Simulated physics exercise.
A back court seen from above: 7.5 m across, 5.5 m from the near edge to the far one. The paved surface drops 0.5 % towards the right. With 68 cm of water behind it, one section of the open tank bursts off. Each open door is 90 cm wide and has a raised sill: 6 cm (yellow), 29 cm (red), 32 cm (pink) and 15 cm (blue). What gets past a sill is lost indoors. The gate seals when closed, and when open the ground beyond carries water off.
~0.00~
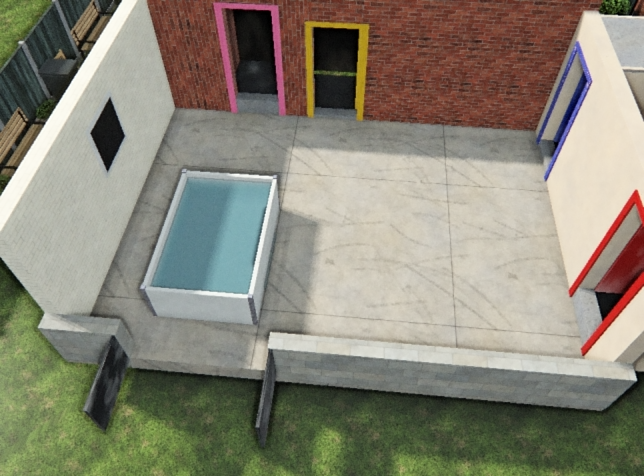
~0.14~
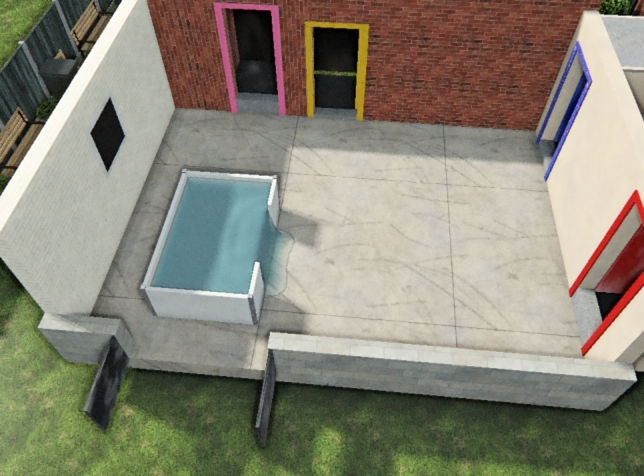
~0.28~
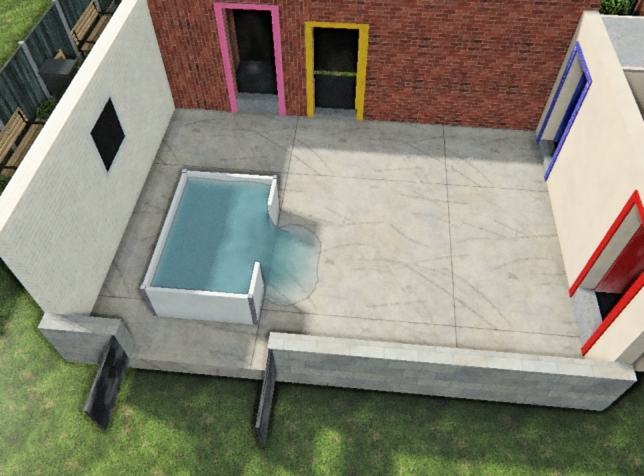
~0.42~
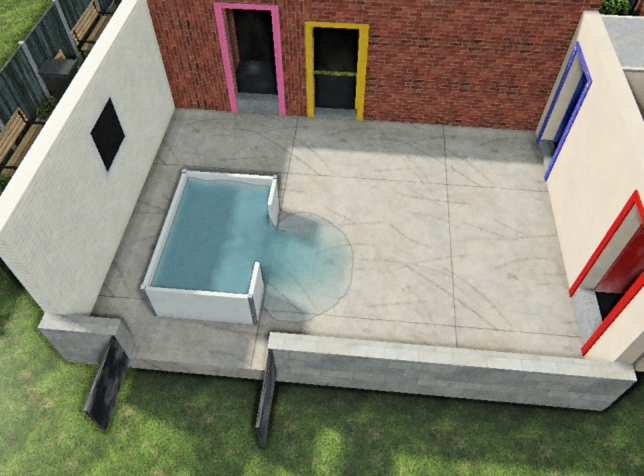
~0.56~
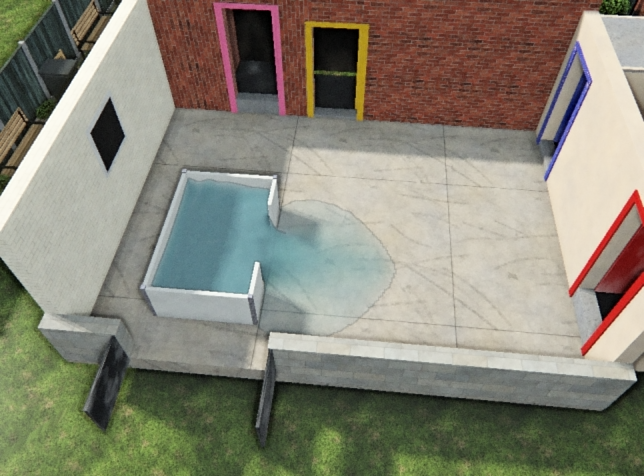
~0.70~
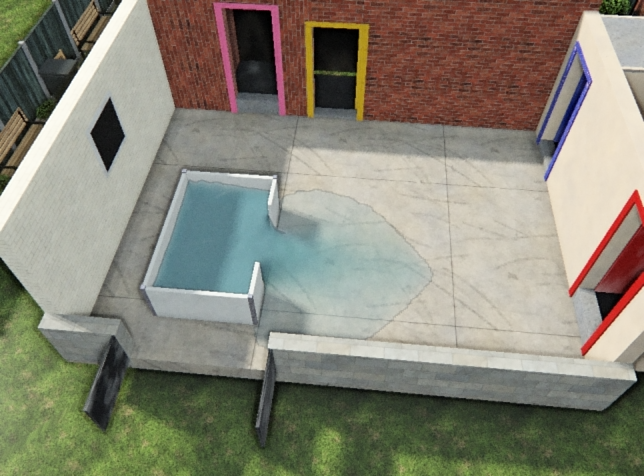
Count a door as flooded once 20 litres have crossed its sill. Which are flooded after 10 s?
The water let in: At the yellow door it does not reach the limit; at the red door it keeps below the limit; at the pink door it keeps below the limit; at the blue door it does not reach the limit.
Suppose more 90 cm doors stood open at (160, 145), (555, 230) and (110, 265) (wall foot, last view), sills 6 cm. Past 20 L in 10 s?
In turn: Below, above, not over.
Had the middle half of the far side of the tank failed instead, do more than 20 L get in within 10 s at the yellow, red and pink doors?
Against that limit: Yellow above, red not over, pink below.
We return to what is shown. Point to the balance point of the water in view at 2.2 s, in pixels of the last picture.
At about (326, 266).
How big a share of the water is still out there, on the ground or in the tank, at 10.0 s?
About 100 per cent.
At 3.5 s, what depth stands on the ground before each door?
Depths in cm: Yellow 0, red 21, pink 0, blue 11.
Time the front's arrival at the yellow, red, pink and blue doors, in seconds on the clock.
Arrival: Yellow 5.5 s, red 1.4 s, pink 7.0 s, blue 2.4 s.
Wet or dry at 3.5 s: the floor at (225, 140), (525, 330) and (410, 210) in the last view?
In that order: Dry, under water, flooded.
After 1.4 s water covers 35 % of the floor and is deepest (35 cm) near (275, 265); yellow door not reached, red door not reached, pink door not reached, blue door not reached.
After 2.2 s water covers 50 % of the floor and is deepest (42 cm) near (578, 360); yellow door not reached, red door 21 cm at the sill, 0 L in, pink door not reached, blue door not reached.
After 3.5 s water covers 55 % of the floor and is deepest (26 cm) near (516, 355); yellow door not reached, red door 21 cm at the sill, 1 L in, pink door not reached, blue door 11 cm at the sill, 0 L in.
After 6.0 s water covers 60 % of the floor and is deepest (19 cm) near (487, 135); yellow door 4 cm at the sill, 0 L in, red door 14 cm at the sill, 1 L in, pink door not reached, blue door 16 cm at the sill, 5 L in.
After 10.0 s water covers 90 % of the floor and is deepest (12 cm) near (151, 169); yellow door 5 cm at the sill, 0 L in, red door 8 cm at the sill, 1 L in, pink door 4 cm at the sill, 0 L in, blue door 11 cm at the sill, 8 L in.
